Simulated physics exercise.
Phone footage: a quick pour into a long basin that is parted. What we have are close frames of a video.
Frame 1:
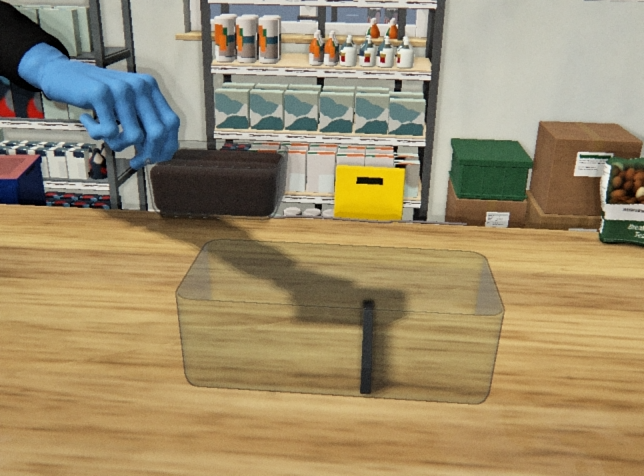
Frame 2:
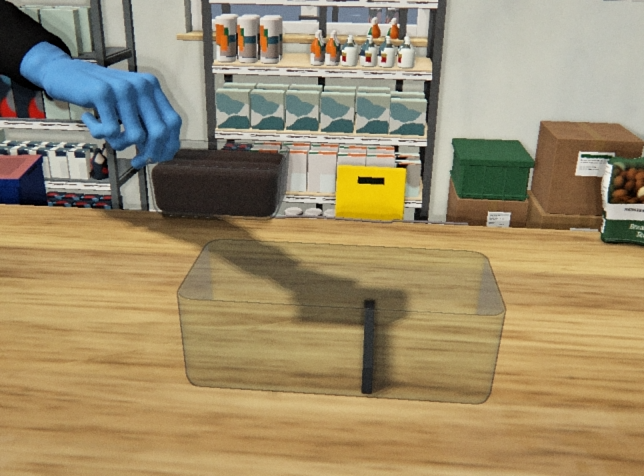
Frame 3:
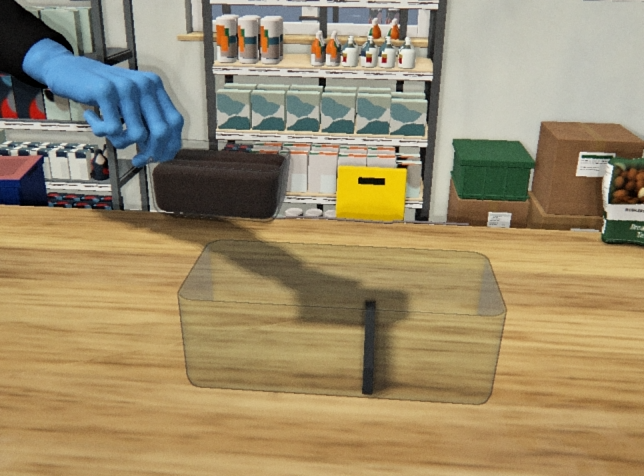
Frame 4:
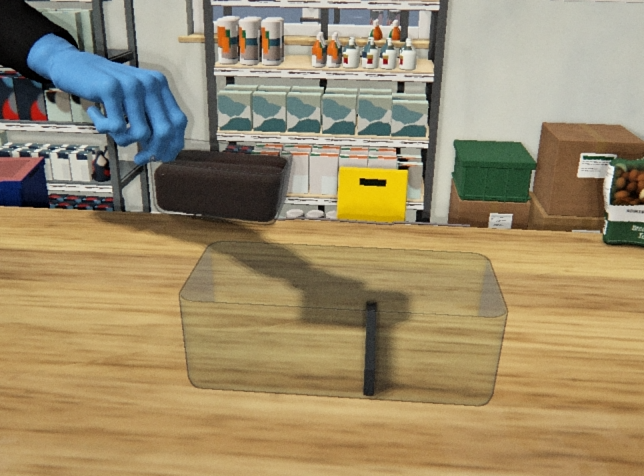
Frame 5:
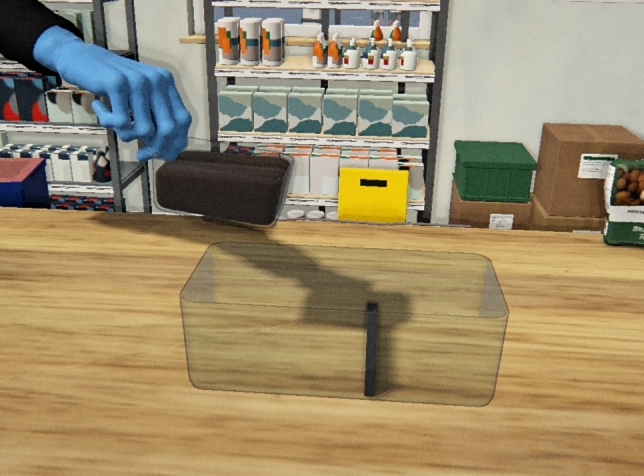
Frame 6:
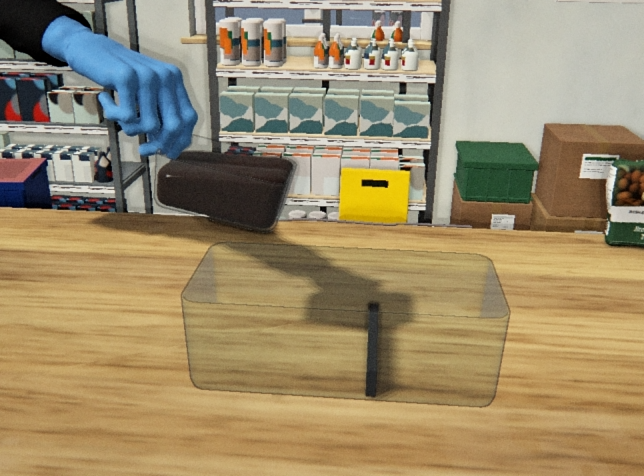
A dark container of coffee tilting gradually to the right beneath a blue-gloved hand, behind a clear divided basin on a wooden counter.
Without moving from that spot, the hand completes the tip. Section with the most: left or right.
The left bay will be the one that fills most.
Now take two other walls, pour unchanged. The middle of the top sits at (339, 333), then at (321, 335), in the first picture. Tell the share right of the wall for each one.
Result: 50 % first, 70 % second.
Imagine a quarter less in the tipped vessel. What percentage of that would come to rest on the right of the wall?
I'd put it at some 5 %.
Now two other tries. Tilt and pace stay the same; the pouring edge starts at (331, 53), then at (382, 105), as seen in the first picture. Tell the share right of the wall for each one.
Around 70 percent first, around 85 percent second.
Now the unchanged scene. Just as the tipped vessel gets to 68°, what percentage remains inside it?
About 30 %.
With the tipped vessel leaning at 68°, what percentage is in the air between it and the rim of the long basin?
About 35 per cent.
A moment on, the tilt is 68° and 31 per cent is still to pour, 34 is left of the wall and 0 right of it.
Next, the tilt is 102° and 4 per cent is still to pour, 88 is left of the wall and 3 right of it.
Then the tilt is 109° and 0 per cent is still to pour, 95 is left of the wall and 5 right of it.
Later the tilt is 109° and 0 per cent is still to pour, 94 is left of the wall and 5 right of it.
In the end 94 per cent lies left of the wall, 5 right of it and 1 outside.
